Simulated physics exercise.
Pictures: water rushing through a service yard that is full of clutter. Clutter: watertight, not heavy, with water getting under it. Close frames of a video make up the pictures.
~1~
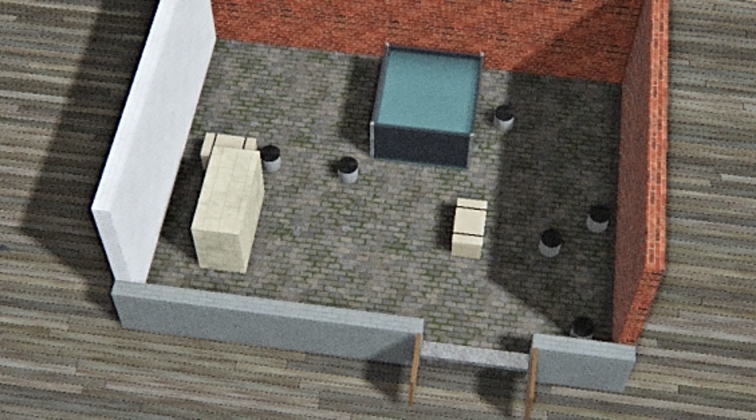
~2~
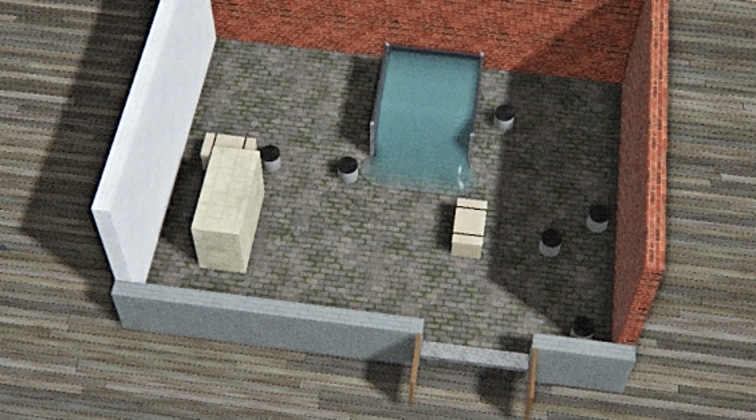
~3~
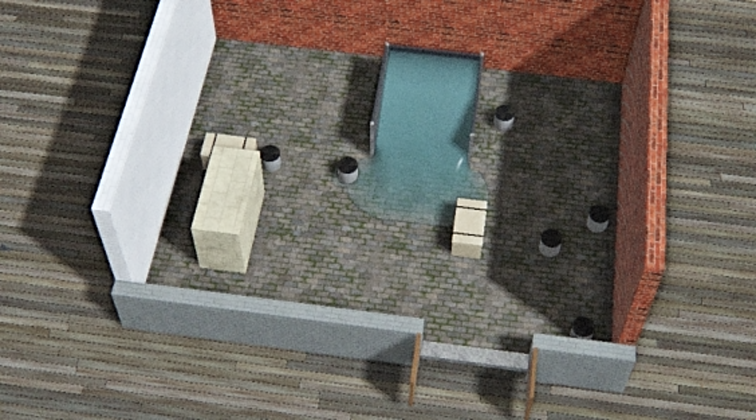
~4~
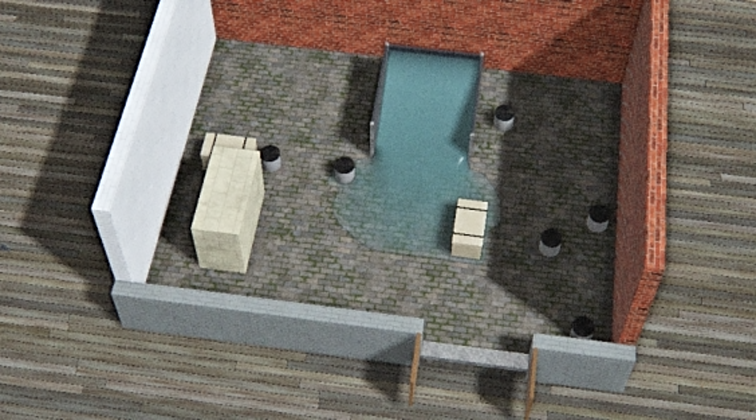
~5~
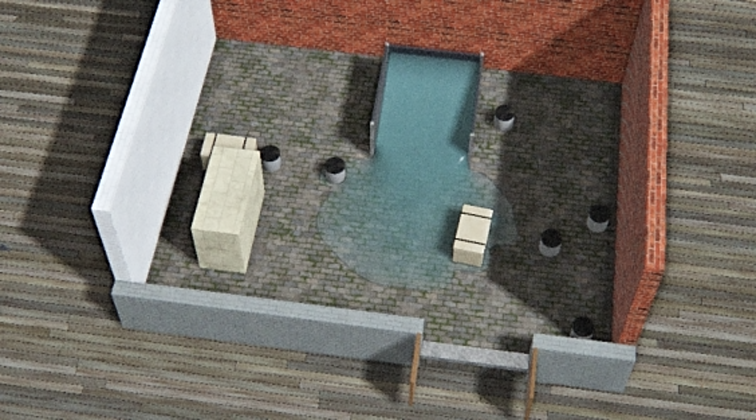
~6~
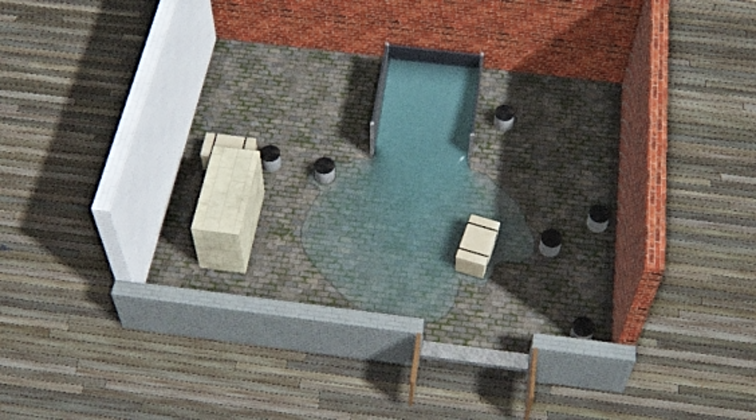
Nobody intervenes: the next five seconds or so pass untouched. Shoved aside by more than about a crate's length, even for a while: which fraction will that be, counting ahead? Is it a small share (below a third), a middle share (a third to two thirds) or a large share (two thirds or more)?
A large share, two thirds or more.
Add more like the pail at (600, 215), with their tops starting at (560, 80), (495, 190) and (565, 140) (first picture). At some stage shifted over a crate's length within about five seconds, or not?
Per listing: Largely stays, cleared out, largely stays.
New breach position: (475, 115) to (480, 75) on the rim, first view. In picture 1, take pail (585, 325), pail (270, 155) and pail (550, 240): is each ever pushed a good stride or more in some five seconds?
Travels that far, falls short, travels that far.
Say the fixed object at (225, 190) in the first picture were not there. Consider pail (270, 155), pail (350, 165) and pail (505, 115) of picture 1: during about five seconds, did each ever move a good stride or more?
Item one never went far; item two was driven off; item three never went far.
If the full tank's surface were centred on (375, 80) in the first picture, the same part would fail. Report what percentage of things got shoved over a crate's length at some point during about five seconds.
My answer would be about 90 in a hundred.
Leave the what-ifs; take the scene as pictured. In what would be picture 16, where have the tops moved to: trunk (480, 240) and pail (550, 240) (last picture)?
Near pixel (552, 328) and pixel (597, 246).
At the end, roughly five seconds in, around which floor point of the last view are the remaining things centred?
Around (450, 169).
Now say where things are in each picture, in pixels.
In the first frame, a pail at (348, 165) rests on the ground; a trunk at (470, 221) rests on the ground; 0 of 8 have shifted.
In the second frame, a pail at (348, 165) rests on the ground; a trunk at (470, 221), on the bottom; 0 of 8 have shifted.
In the third frame, a pail at (348, 165), on the bottom; a trunk at (470, 221), on the bottom; 0 of 8 have shifted.
In the fourth frame, a pail at (345, 165) rests on the ground, close to its start; a trunk at (470, 222), on the bottom; 1 of 8 have shifted.
In the fifth frame, a pail at (335, 165), on the bottom, close to its start; a trunk at (473, 229) rests on the ground, close to its start; 2 of 8 have shifted.
In the sixth frame, a pail at (324, 165) rests on the ground, a stride from its start; a trunk at (478, 240) rests on the ground, a stride from its start; 2 of 8 have shifted.
A moment on, 2 of 8 are well off their spots; 0 afloat.
Next, 3 of 8 are well off their spots; 2 afloat.
Later, 4 of 8 are well off their spots; 3 afloat.
In the end, 7 of 8 are well off their spots, and 7 have been at some point; 3 afloat.
